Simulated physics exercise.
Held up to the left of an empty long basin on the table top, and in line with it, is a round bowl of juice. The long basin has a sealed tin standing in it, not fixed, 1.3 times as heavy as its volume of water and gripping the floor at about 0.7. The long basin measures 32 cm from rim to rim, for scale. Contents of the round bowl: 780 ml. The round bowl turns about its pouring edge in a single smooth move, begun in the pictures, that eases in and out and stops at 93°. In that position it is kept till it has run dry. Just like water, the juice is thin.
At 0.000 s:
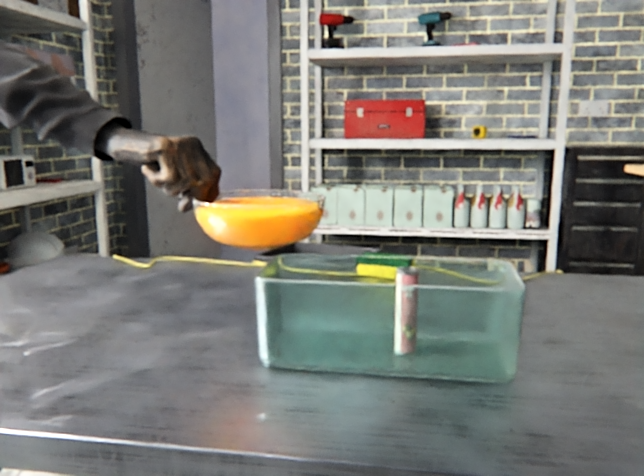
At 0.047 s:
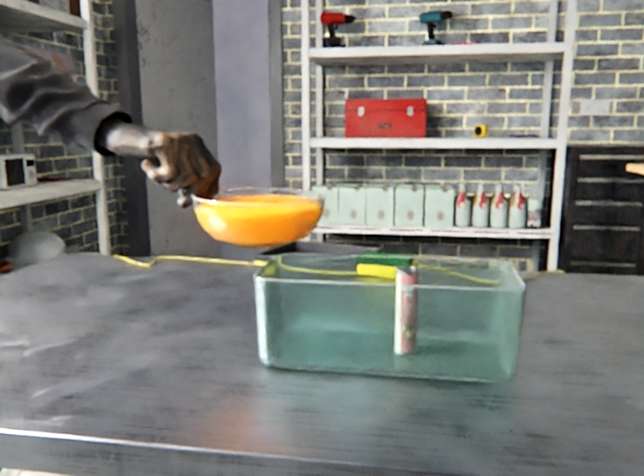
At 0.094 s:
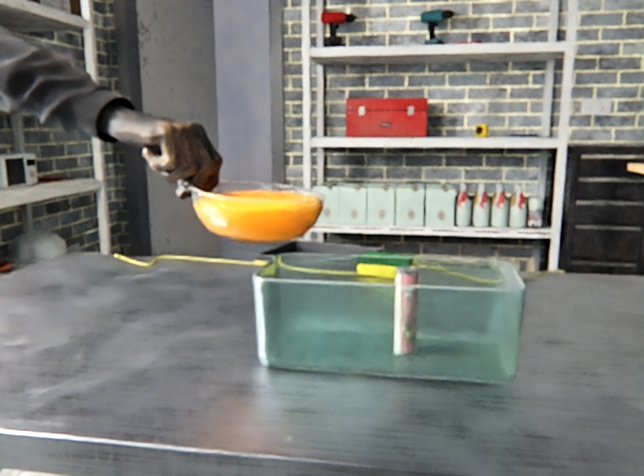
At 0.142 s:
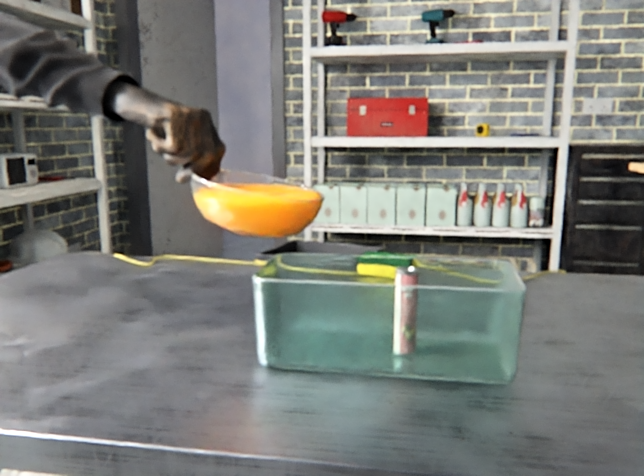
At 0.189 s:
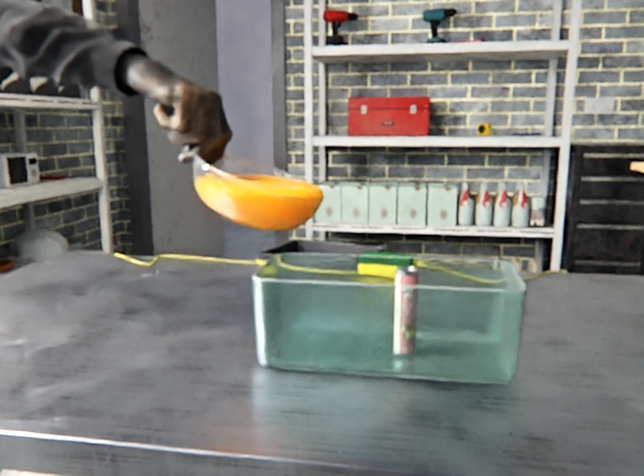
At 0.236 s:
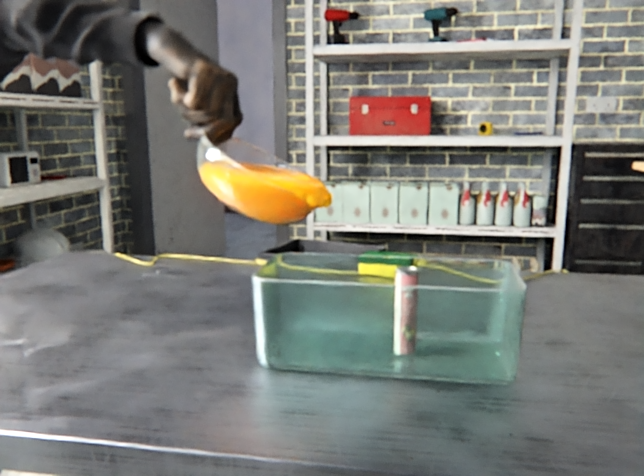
In a workshop, a gloved hand tilting a glass bowl of orange juice rightward beside a clear basin, liquid reaching the rim.
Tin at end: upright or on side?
Upright.
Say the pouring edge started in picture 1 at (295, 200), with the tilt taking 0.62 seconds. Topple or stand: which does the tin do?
Then it tips over.
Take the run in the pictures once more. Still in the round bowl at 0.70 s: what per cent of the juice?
Close to 0 in a hundred.
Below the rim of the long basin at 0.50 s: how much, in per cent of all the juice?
22 %, roughly.
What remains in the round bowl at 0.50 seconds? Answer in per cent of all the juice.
18 %.
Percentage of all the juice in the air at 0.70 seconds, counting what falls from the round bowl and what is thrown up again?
Some 5 per cent.
By 0.50 s the tilt is 85° and 19 per cent is still to pour; the tin stands where it began.
By 0.70 s the tilt is 93° and 0 per cent is still to pour; the tin stands where it began.
By 0.90 s the tilt is 93° and 0 per cent is still to pour; the tin stands where it began.
By 1.12 s the tilt is 93° and 0 per cent is still to pour; the tin stands where it began.
At rest the tin stands where it began.
